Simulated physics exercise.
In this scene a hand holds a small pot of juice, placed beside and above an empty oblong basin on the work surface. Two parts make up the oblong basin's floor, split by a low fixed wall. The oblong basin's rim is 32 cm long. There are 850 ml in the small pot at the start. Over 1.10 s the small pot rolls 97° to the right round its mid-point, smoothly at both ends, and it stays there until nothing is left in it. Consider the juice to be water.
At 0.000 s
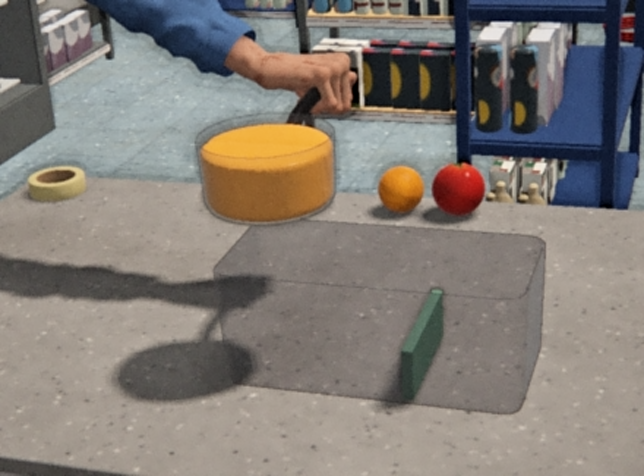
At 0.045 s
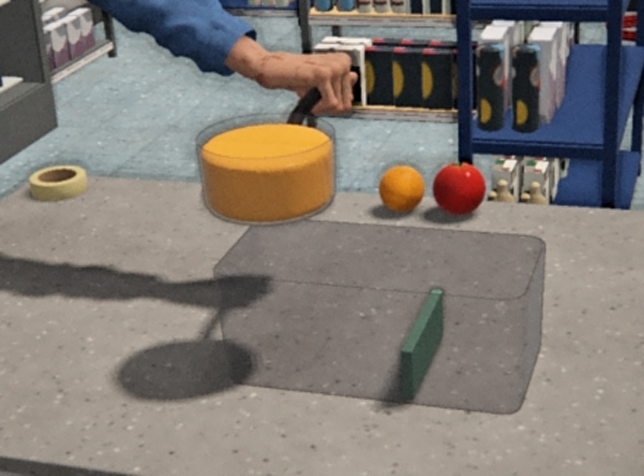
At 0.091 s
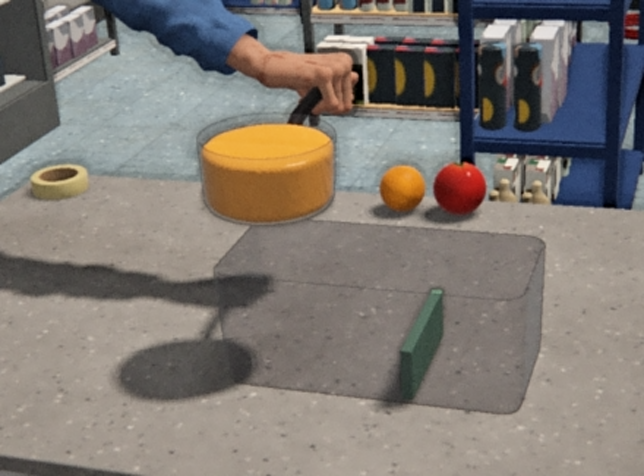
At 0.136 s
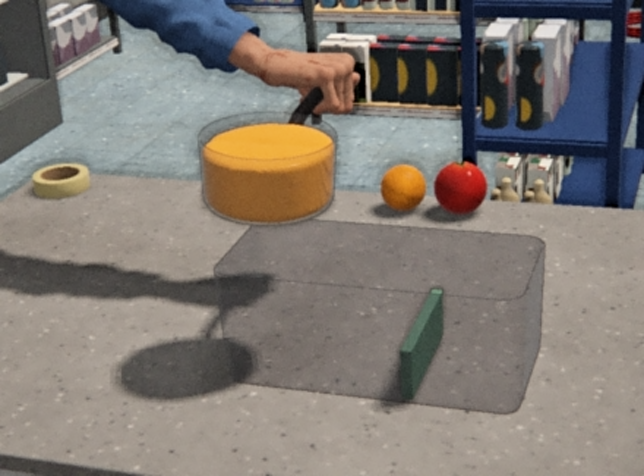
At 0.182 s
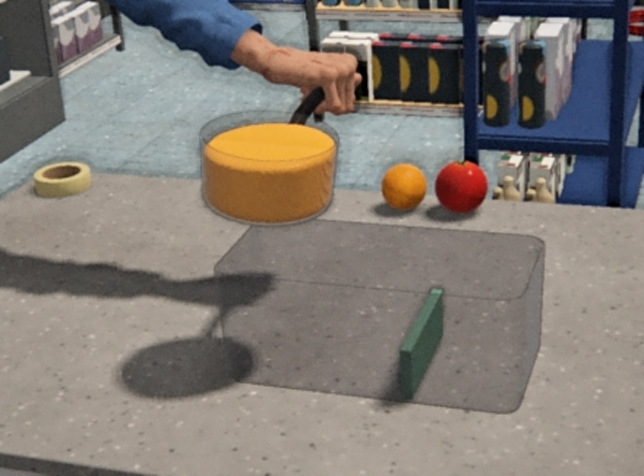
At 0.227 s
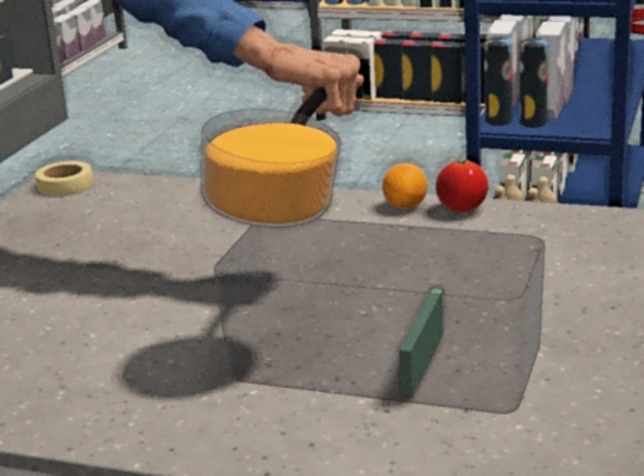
On a speckled shop counter, a hand holding a clear pot of orange juice very slightly tilting it rightward beside an empty basin.
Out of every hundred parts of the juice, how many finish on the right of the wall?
About 9 in every hundred.
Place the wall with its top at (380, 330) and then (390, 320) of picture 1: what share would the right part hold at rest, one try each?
Some 70 in a hundred, then some 55 in a hundred.
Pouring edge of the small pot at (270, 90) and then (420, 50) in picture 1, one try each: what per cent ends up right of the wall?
Some 5 and 85 per cent, in that order.
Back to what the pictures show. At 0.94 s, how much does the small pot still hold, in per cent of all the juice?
Roughly 14 percent remains.
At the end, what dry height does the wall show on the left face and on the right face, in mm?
Left about 28 mm, while the right is about 52 mm.
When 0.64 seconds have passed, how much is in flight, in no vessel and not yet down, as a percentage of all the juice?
Some 24 per cent, I reckon.
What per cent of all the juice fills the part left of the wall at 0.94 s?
About 72 per cent.
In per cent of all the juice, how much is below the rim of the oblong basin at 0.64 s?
Close to 16 in a hundred.
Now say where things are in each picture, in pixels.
Tilt 0°; pouring edge (330, 140); surface from (207, 140) to (331, 147); the oblong basin's rim runs from (235, 246) to (536, 270); the wall's top is at (423, 321), in the first picture.
Tilt 0°; pouring edge (331, 141); surface from (207, 141) to (331, 147), in the second picture.
Tilt 2°; pouring edge (331, 142); surface from (209, 141) to (331, 147), in the third picture.
Tilt 4°; pouring edge (333, 145); surface from (210, 140) to (332, 149), in the fourth picture.
Tilt 6°; pouring edge (334, 148); surface from (211, 140) to (334, 149), in the fifth picture.
Tilt 10°; pouring edge (336, 152); surface from (212, 140) to (336, 149), in the sixth picture.
By 0.64 s the tilt is 61° and 61 per cent is still to pour, 15 is left of the wall and 0 right of it.
By 0.94 s the tilt is 92° and 14 per cent is still to pour, 72 is left of the wall and 9 right of it.
By 1.26 s the tilt is 97° and 2 per cent is still to pour, 88 is left of the wall and 9 right of it.
By 1.60 s the tilt is 97° and 0 per cent is still to pour, 91 is left of the wall and 9 right of it.
At rest 91 per cent lies left of the wall, 9 right of it and 0 outside.
